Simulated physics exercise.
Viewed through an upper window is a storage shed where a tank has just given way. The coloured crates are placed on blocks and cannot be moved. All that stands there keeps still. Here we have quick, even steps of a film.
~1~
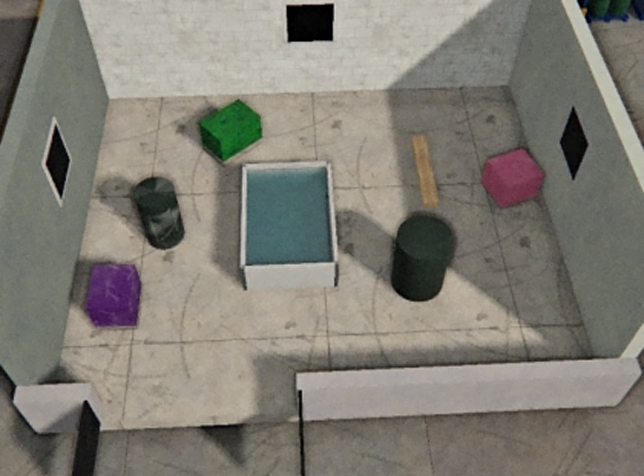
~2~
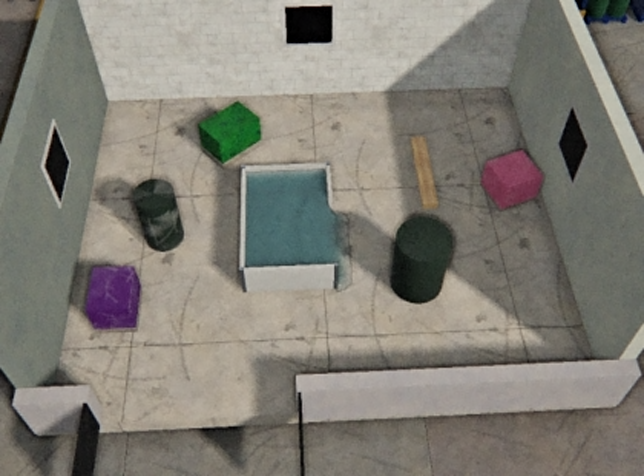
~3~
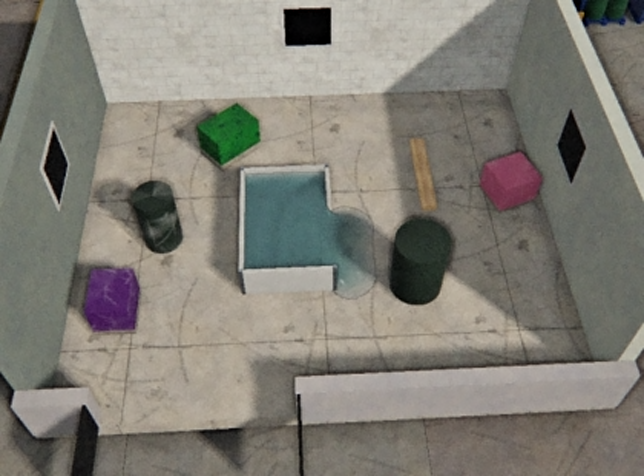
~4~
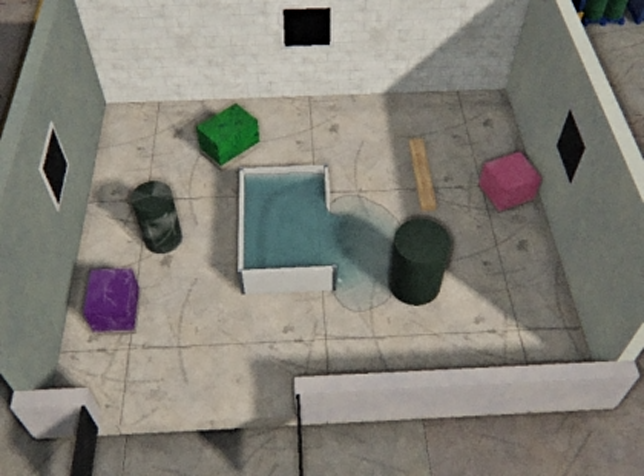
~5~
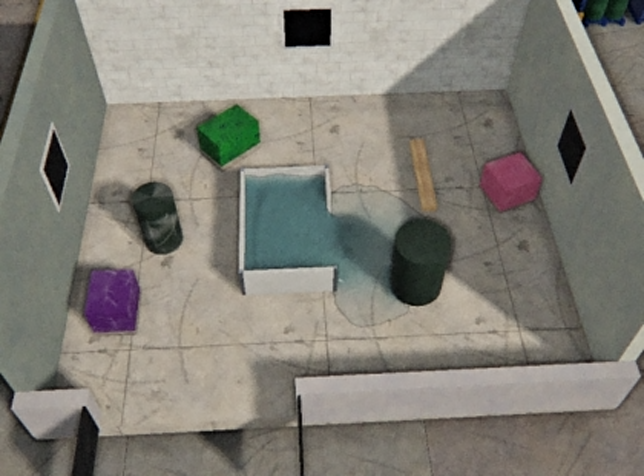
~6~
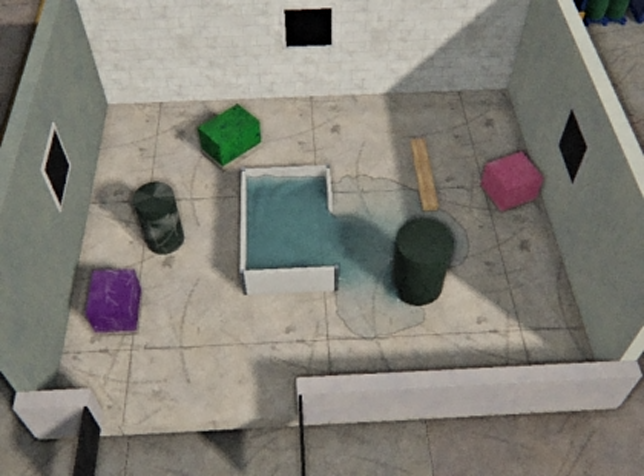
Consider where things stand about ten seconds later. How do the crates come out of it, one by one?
One by one: The purple crate comes out dry; the pink crate comes out wet; the green crate comes out dry.
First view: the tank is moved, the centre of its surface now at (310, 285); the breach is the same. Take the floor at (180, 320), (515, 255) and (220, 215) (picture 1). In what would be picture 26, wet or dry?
As listed: Free of water, awash, not flooded.
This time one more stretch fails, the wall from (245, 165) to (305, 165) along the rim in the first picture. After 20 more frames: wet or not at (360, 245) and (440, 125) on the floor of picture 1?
I'd expect the first point to stay dry and the second point to be reached.
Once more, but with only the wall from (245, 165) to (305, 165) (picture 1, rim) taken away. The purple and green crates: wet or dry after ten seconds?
First the purple crate: It is left alone; then the green crate: It is hit.
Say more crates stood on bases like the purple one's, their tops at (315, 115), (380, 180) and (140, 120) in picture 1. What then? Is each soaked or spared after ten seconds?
Respectively: Comes through fine, is reached and comes through fine.
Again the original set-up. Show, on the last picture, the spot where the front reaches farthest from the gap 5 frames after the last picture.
Near (542, 216).
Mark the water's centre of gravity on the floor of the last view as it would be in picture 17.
That puts it at around (375, 251).
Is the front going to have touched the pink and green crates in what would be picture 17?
Note - pink: Flooded; green: Unflooded.
A moment on, water covers 15 % of the floor; the purple crate not reached, the pink crate water round its plinth, the green crate not reached.
Next, water covers 25 % of the floor; the purple crate not reached, the pink crate water round its plinth, the green crate not reached.
Then, water covers 45 % of the floor; the purple crate not reached, the pink crate water round its plinth, the green crate not reached.
Later, water covers 55 % of the floor; the purple crate water round its plinth, the pink crate water round its plinth, the green crate water round its plinth.
In the end, water covers 80 % of the floor; the purple crate stayed above the water, the pink crate was topped, the green crate stayed above the water.
